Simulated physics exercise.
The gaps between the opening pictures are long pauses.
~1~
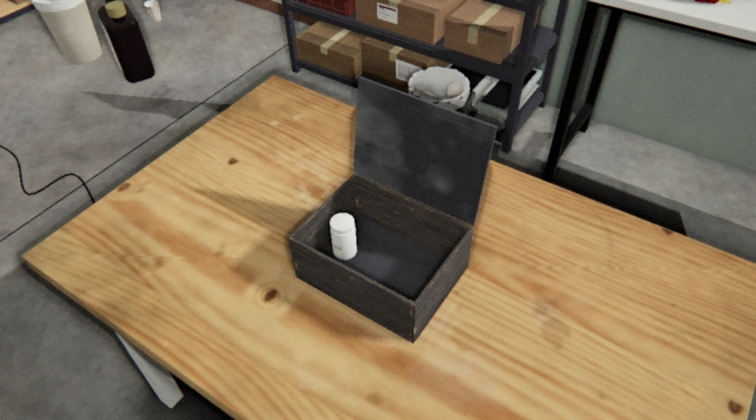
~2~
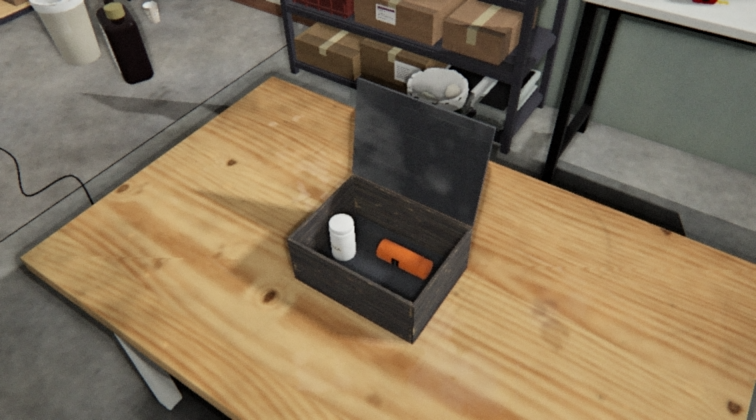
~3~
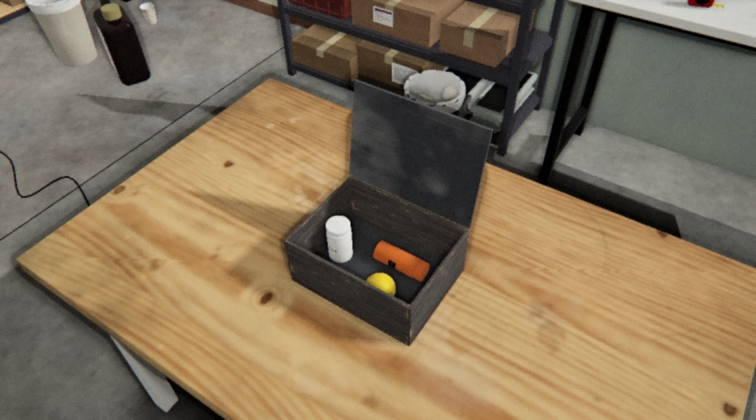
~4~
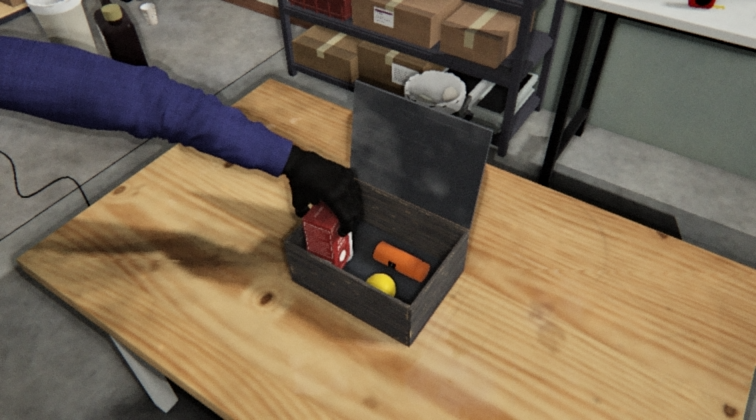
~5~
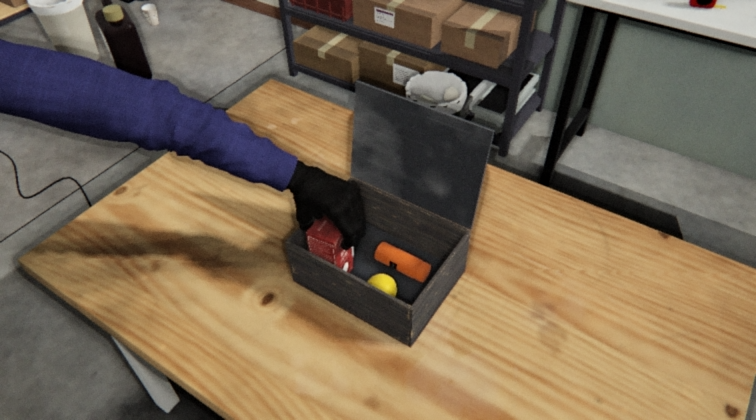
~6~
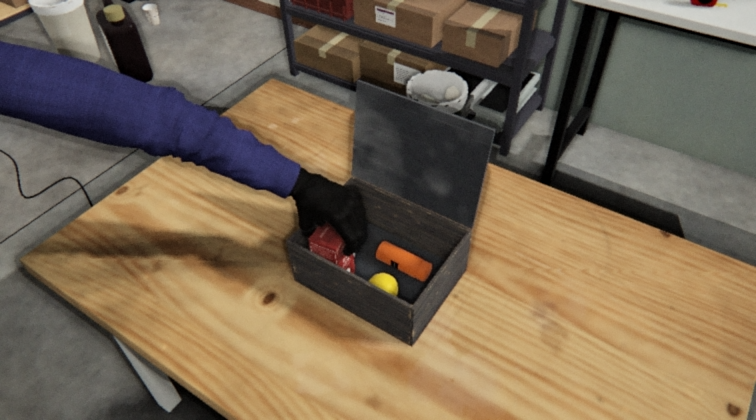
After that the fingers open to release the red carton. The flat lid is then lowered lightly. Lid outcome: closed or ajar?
My guess is the lid remains aloft.
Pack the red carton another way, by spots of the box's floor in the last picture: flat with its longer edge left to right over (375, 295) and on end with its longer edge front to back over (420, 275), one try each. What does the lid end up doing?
First, the lid won't shut; second, the lid does shut.
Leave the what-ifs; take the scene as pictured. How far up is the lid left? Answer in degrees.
Some 8°.
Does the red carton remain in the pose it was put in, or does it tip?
In the end, the red carton keeps its orientation.
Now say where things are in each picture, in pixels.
In the first picture, the last thing is not in view yet; white shaker (344, 237).
In the second picture, the last thing is not in view yet.
In the third picture, the last thing is not in view yet; orange shaker (401, 261).
In the fourth picture, still above its spot; red carton (328, 238).
In the fifth picture, still above its spot; red carton (331, 251).
In the sixth picture, in place under the hand; red carton (333, 257); orange shaker (404, 261).
Then, 1.40 s after the last picture, lid 75° above the rim.
Then, 1.80 s after the last picture, lid 33° above the rim.
At rest, lid 9° above the rim; all 4 in place. Seen from the same camera at the end, red carton near (333, 257).
